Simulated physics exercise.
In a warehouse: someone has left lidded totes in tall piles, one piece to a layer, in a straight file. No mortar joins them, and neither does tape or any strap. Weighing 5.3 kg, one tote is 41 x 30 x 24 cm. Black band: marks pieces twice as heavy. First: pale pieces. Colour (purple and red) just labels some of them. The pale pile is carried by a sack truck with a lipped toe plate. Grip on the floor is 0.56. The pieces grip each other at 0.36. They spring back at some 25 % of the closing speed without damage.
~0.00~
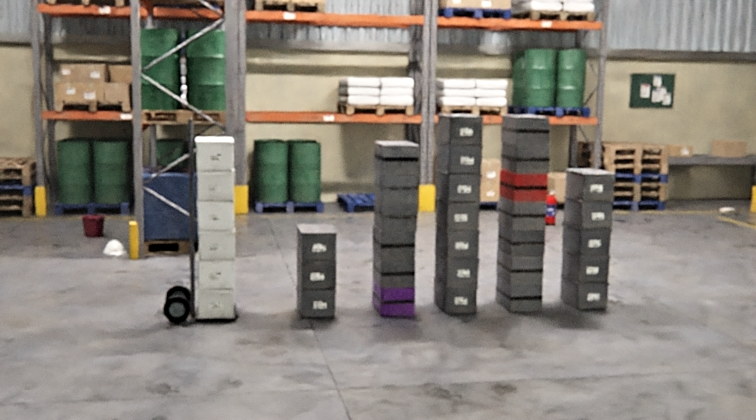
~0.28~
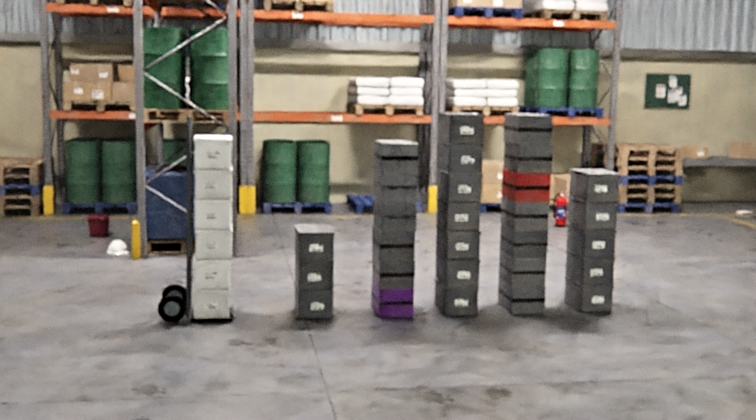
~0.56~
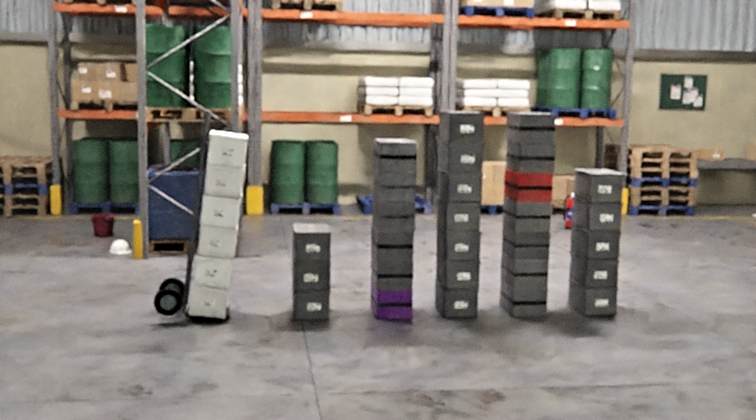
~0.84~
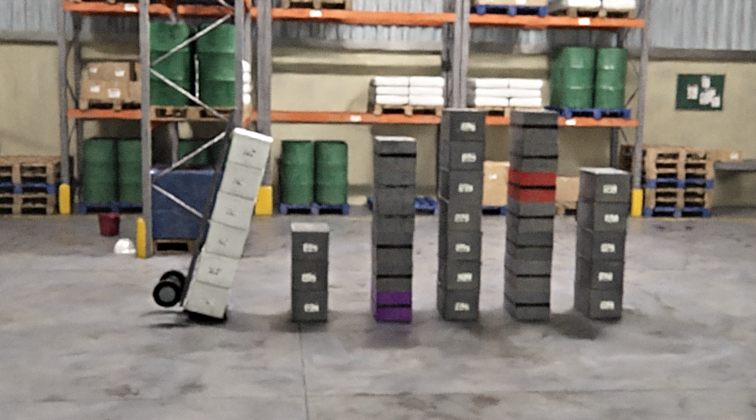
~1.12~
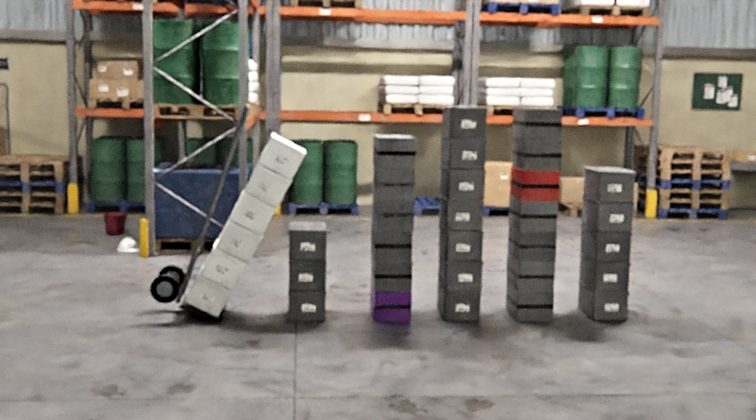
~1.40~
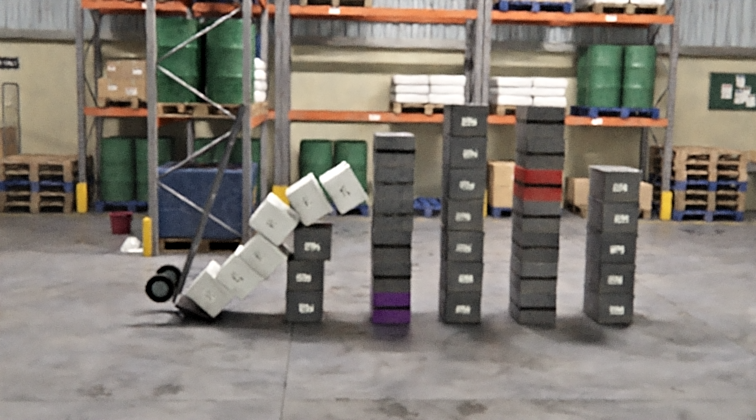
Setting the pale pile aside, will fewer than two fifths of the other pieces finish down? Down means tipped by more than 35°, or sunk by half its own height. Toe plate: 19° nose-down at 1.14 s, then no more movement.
Yes, under two fifths.
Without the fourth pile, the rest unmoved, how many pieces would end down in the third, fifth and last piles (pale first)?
That gives third 0, fifth 0 and last 0.
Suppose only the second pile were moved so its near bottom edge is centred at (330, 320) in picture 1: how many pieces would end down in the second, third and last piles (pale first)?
The second pile ends with 0 down, the third with 0, the last with 0.
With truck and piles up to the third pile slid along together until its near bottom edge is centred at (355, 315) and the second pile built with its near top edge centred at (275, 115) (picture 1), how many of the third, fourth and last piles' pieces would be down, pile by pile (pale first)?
Result: Third pile 6, fourth pile 6, last pile 5.
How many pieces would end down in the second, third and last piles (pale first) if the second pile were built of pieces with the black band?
In that case second 0, third 0, last 0.
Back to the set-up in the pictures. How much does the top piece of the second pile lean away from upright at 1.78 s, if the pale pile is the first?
0° from upright.
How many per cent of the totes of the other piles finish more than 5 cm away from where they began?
Moved: 5 per cent.
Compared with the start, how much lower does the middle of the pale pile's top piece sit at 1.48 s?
Drop so far: Roughly 40 cm.
After 1.48 s, 6 of the pale pile down; none of the 28 other totes down, 2 disturbed.
After 2.26 s, 6 of the pale pile down; none of the 28 other totes down, 3 disturbed.
In the end (2.7 s), 6 of the pale pile down; none of the 28 other totes down, 3 disturbed; purple tote unmoved; red tote unmoved. That is 0 per cent. From the last view, middles, purple tote near (390, 302), red tote near (537, 183).
